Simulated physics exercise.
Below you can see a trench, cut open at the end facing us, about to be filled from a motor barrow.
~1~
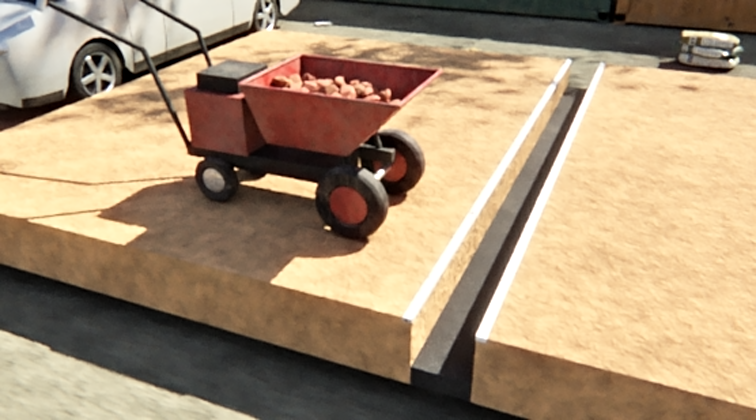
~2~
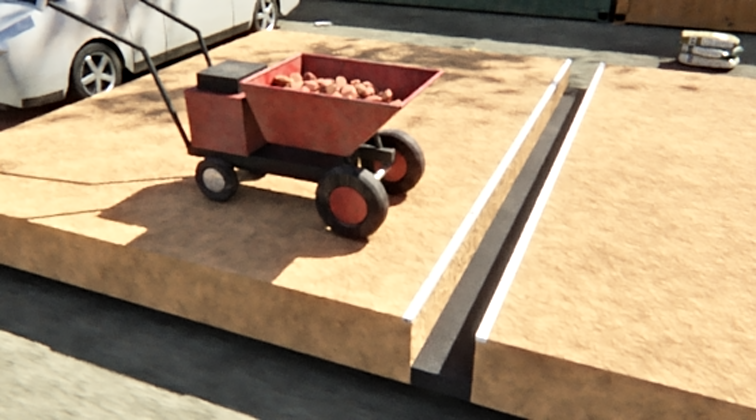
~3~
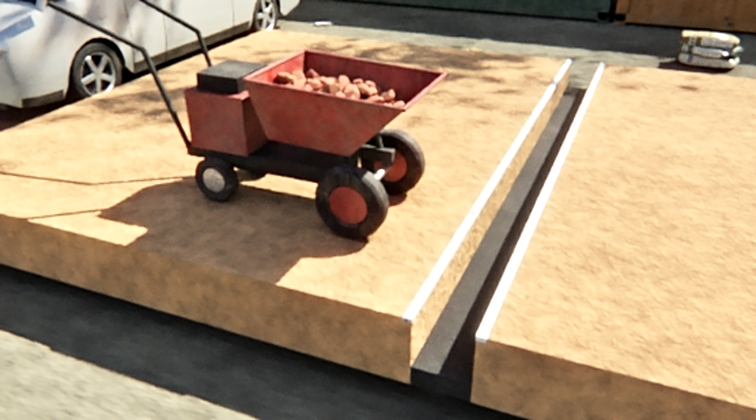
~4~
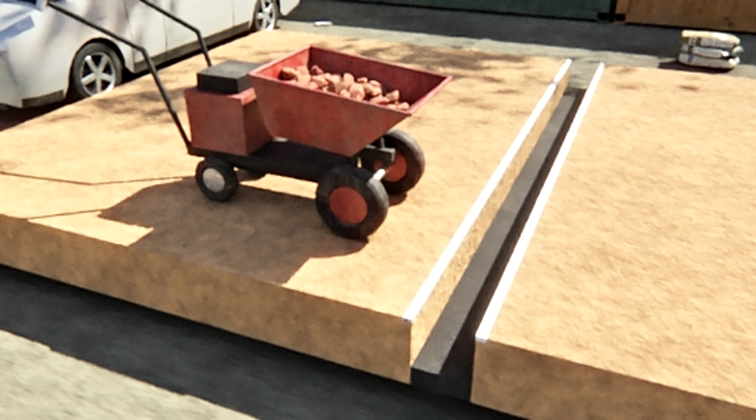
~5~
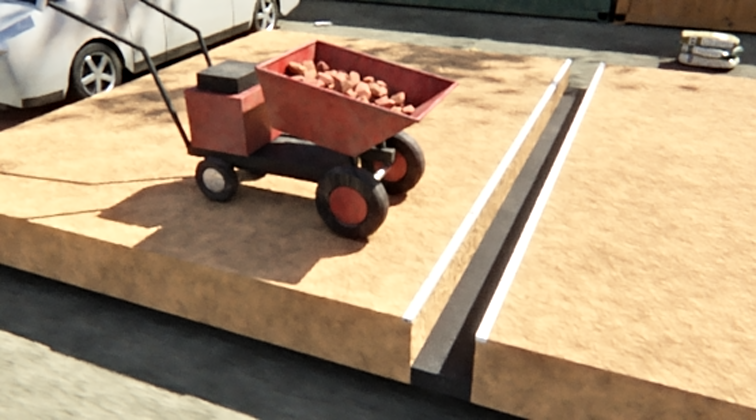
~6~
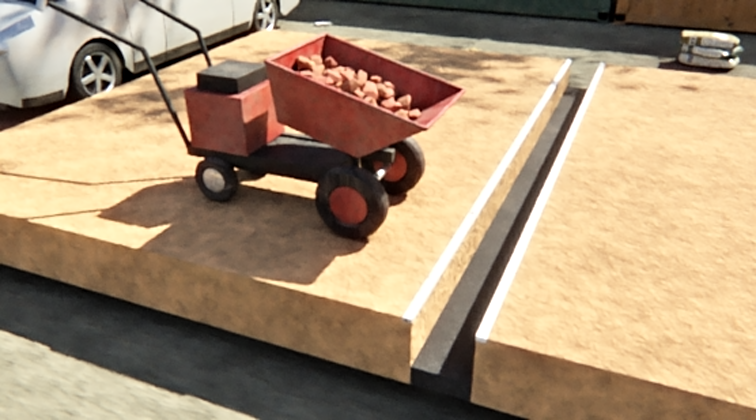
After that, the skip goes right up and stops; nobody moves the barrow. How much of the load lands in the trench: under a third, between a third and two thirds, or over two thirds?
Higher than two thirds.
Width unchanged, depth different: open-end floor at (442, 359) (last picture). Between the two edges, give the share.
About 70 percent.
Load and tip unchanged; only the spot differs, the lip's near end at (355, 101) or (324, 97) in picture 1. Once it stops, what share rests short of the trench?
First spot 10 per cent, second spot 30 per cent.
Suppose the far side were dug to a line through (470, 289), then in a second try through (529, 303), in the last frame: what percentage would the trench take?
30 %, then 100 %.
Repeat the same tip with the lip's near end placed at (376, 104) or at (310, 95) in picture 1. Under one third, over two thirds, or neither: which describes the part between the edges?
Note - stop 1: Over two thirds; stop 2: Below one third.
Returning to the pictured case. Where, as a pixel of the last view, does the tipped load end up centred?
Close to (491, 262) in the last view.
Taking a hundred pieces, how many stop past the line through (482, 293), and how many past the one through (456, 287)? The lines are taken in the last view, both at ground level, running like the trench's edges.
First some 20, then 60 per cent.
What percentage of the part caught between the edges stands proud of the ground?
0 per cent or so.
Shortly afterwards, skip tipped steeply; the whole lot in the skip.
Next, skip tipped right over; near half in the skip; near a third in or heaped over the trench; only a few beyond it.
Some moments later, skip tipped right over; a little in the skip; the bulk in or heaped over the trench; a little beyond it.
In the end, skip tipped right over; a little in the skip; the bulk in or heaped over the trench; a little beyond it.
